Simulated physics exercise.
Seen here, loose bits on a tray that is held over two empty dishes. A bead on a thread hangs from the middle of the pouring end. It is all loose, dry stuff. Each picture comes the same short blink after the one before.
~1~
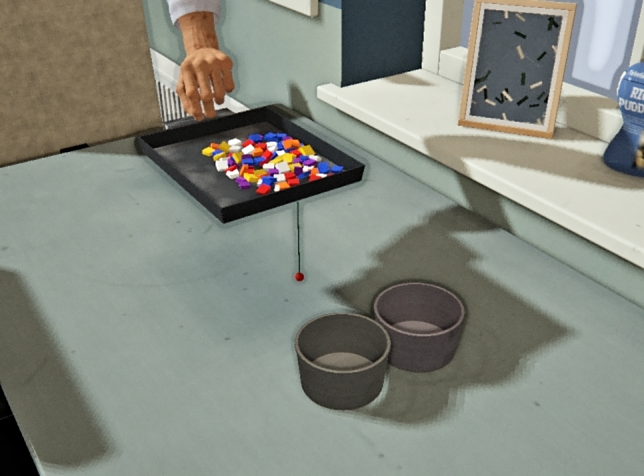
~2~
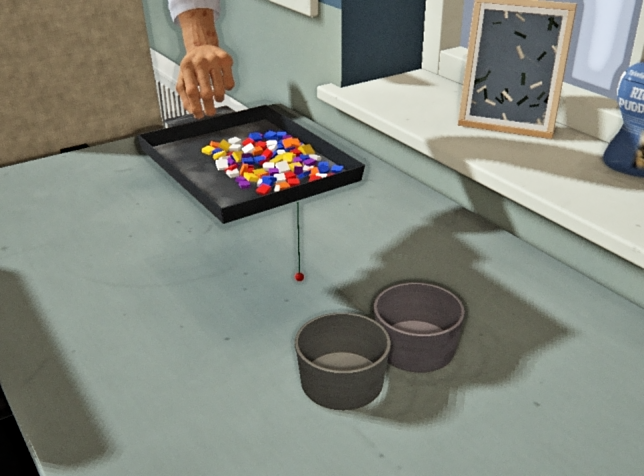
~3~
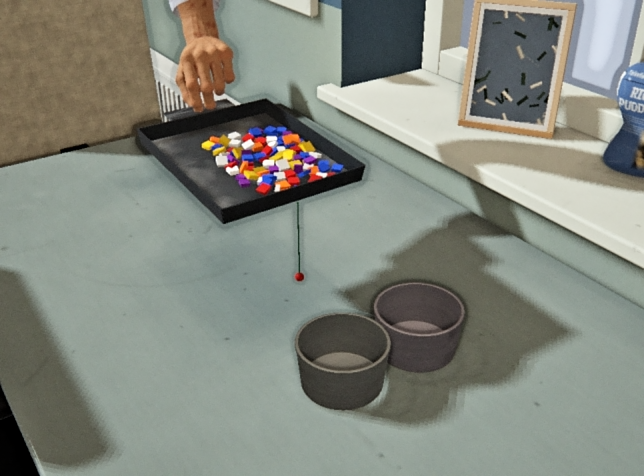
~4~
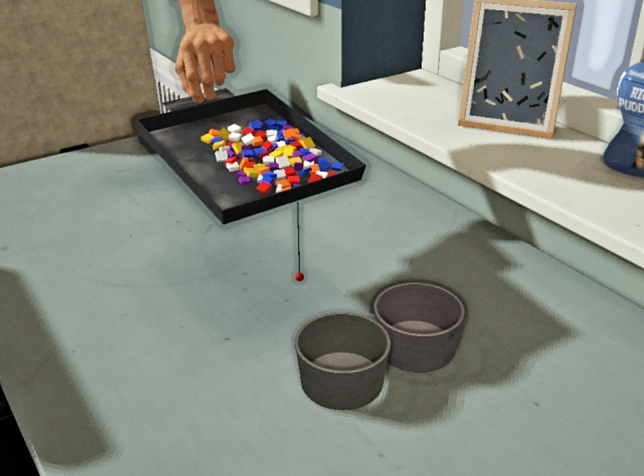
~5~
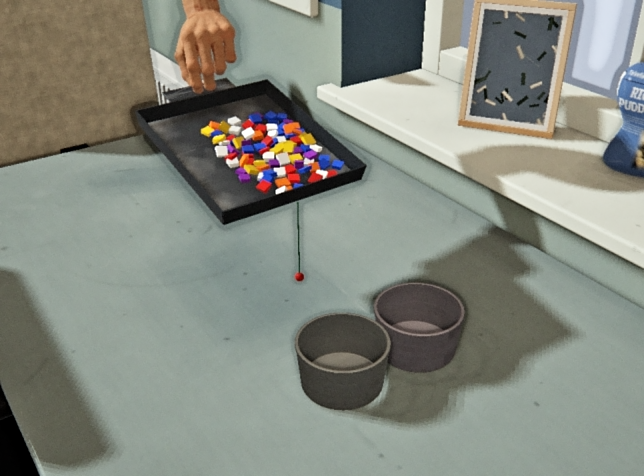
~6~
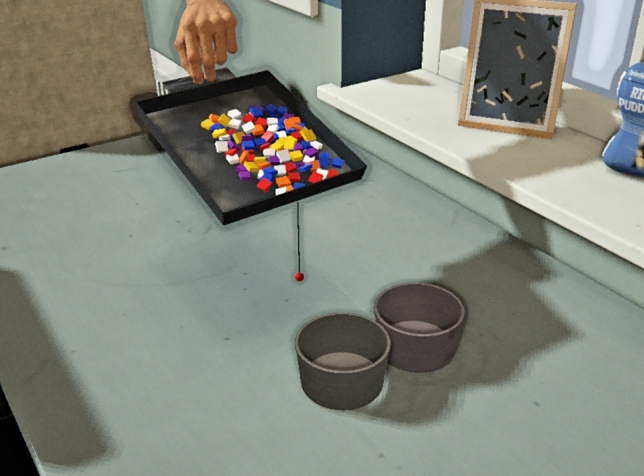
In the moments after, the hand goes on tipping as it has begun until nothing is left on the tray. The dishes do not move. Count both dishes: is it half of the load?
In the dishes lies only the smaller part of it.
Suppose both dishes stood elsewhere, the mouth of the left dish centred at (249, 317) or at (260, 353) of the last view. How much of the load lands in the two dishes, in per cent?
First some 60, then 70 per cent.
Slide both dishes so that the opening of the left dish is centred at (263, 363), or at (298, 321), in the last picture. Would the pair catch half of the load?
In turn: The smaller part; over half.
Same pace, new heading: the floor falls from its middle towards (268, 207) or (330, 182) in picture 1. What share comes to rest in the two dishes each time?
Roughly 10 per cent, and 0 per cent.
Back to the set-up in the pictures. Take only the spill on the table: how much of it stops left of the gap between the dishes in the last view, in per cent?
About 100 per cent.
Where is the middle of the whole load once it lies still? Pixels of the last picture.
Around (323, 348).
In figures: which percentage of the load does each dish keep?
About: Left dish 10, right dish 10 per cent.
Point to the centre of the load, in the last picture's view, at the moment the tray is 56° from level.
Around (297, 158).
Soon, tray tipped steeply; all on the tray.
A while on, tray tipped right over; most on the tray; a stray few in the left dish; a stray few in the right dish; a stray few outside both; a small part in the air.
Towards the end, tray tipped past a quarter turn; a small part in the left dish; a small part in the right dish; most outside both.
Finally, tray tipped past a quarter turn; a small part in the left dish; a small part in the right dish; most outside both.
